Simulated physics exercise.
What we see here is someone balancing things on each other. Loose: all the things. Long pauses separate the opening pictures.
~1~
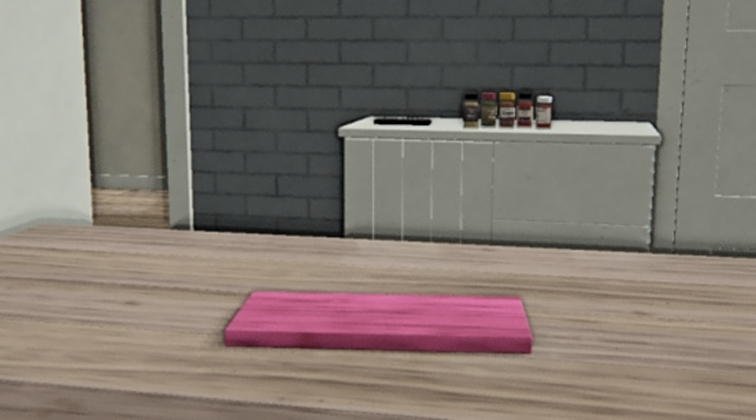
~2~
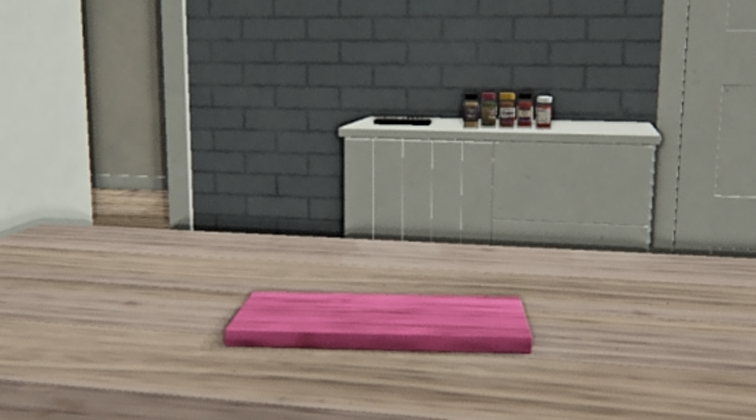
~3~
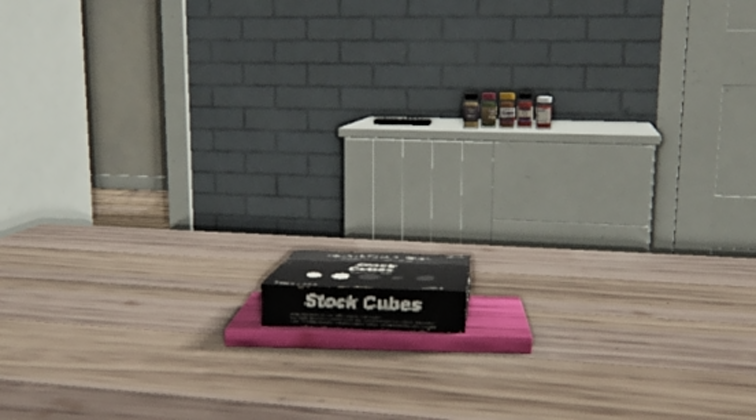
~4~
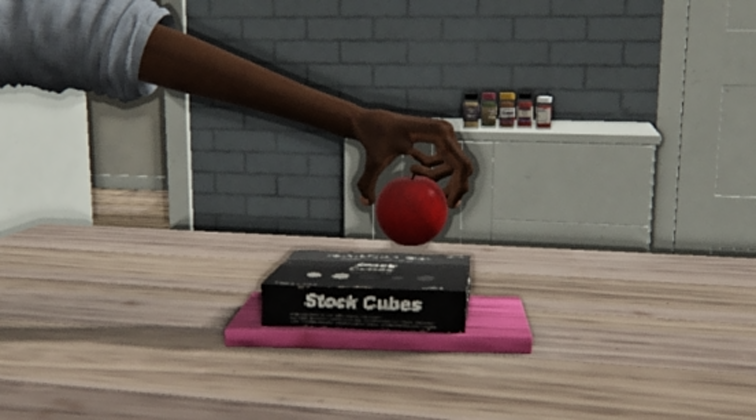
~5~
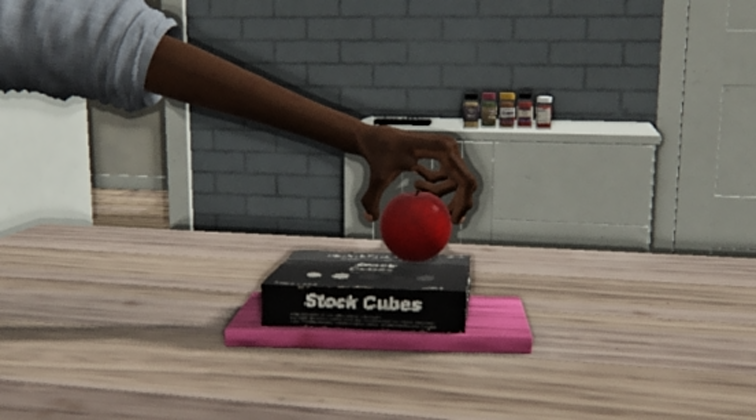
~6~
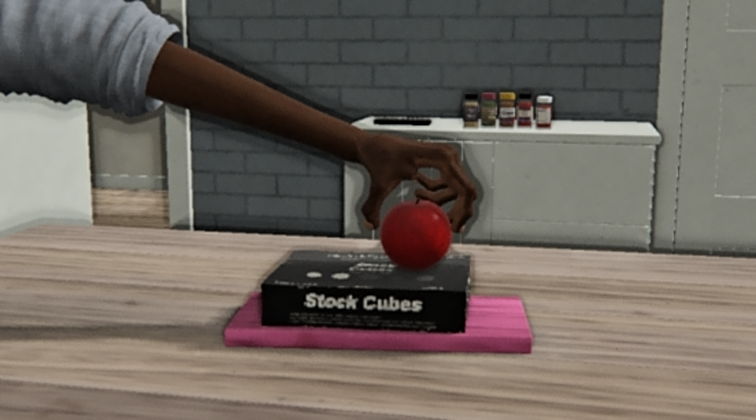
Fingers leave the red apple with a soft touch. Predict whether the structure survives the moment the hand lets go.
I reckon it sits tight.
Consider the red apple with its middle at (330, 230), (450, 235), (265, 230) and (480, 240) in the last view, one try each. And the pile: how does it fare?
In the first case the pile remains standing, in the second it remains standing, in the third it topples and in the fourth it topples.
Then, 0.70 s past the last view, nothing moves.
Then, 1.70 s past the last view, red apple resting near (416, 235).
Finally, all 3 still in place. Final places as the last picture's camera would see them, red apple near (416, 235). The pile stays up.
